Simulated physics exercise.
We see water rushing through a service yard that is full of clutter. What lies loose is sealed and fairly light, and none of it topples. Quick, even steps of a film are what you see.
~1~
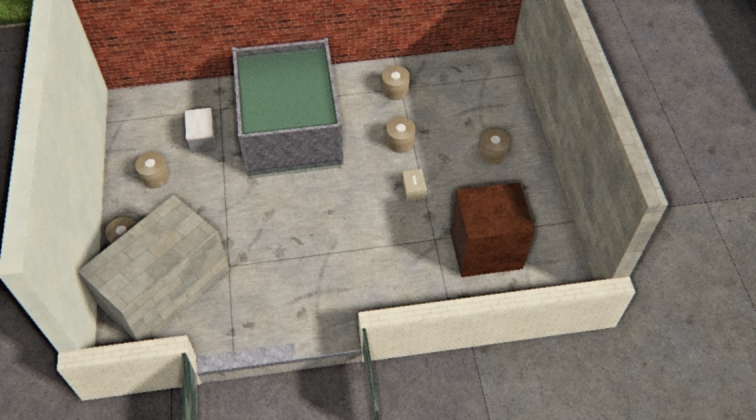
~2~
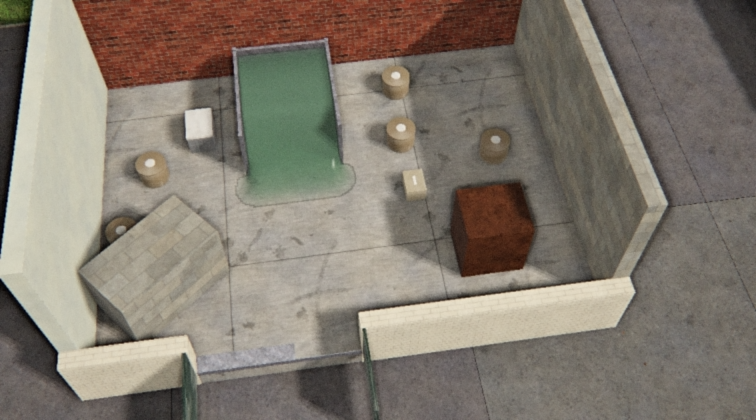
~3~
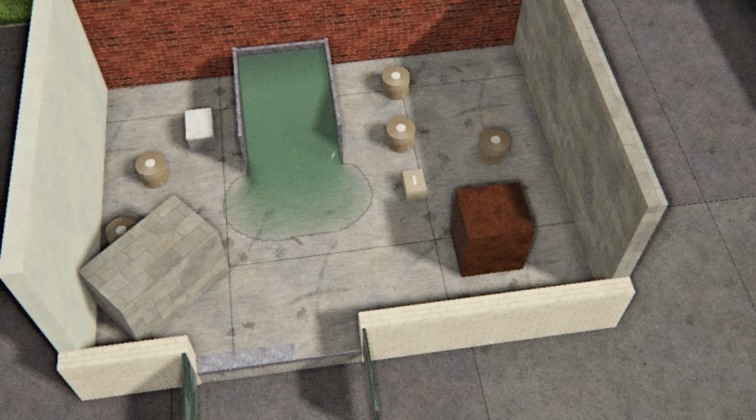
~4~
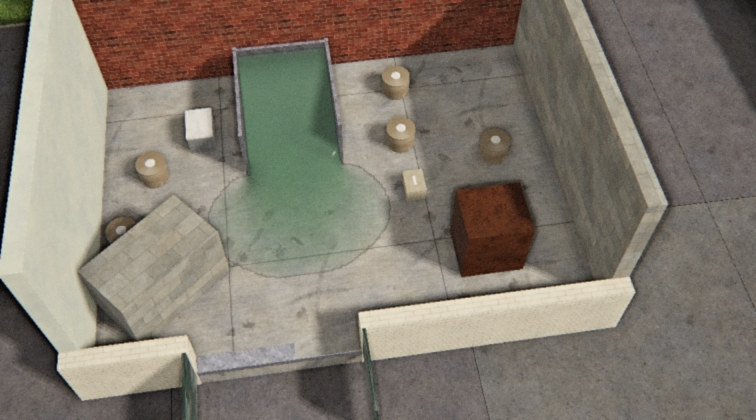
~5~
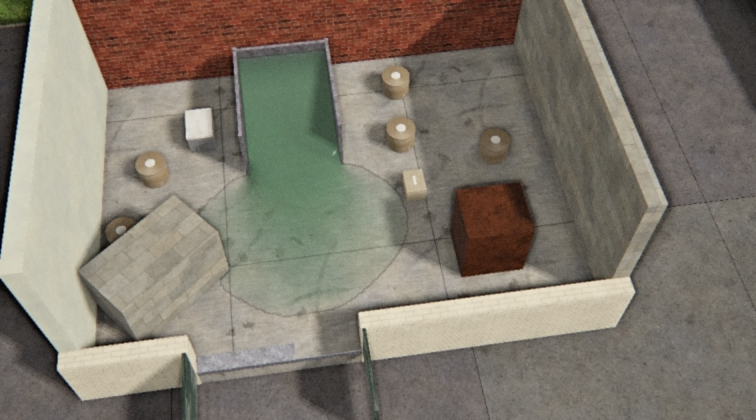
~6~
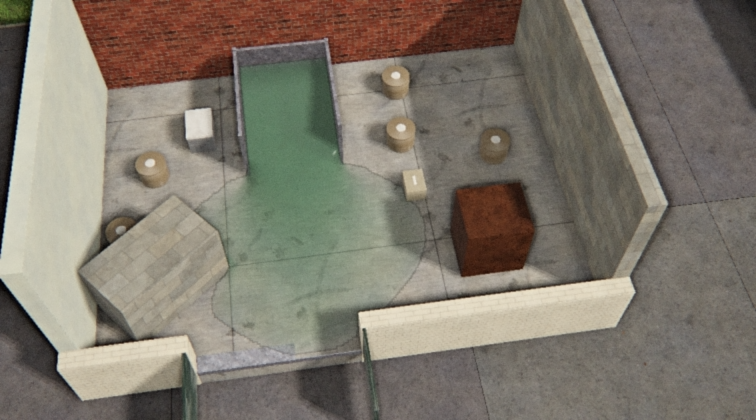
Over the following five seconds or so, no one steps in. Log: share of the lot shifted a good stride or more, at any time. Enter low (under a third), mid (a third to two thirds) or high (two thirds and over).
Low.
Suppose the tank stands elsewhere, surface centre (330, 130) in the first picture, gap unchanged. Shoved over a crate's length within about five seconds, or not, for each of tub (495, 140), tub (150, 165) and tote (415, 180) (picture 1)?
Lab note - in sequence: Displaced that much; less than that; displaced that much.
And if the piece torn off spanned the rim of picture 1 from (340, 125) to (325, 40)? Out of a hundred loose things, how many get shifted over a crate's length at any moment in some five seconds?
Estimate: Some 60 per cent.
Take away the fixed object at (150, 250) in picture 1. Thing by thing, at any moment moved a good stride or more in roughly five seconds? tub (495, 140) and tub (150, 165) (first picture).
In order: Got displaced, then got displaced.
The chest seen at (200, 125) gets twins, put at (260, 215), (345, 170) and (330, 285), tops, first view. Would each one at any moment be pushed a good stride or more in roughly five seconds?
Outcome per entry: Knocked aside / knocked aside / knocked aside.
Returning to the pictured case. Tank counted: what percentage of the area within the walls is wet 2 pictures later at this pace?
35 %, give or take.
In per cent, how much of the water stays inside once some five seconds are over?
About 52 per cent.
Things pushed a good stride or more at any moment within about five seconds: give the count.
The total is 2.
A moment on, 0 of 7 are well off their spots; 0 afloat.
Next, 0 of 7 are well off their spots; 0 afloat.
Later, 1 of 7 are well off their spots; 1 afloat.
In the end, 2 of 7 are well off their spots, and 2 have been at some point; 1 afloat.
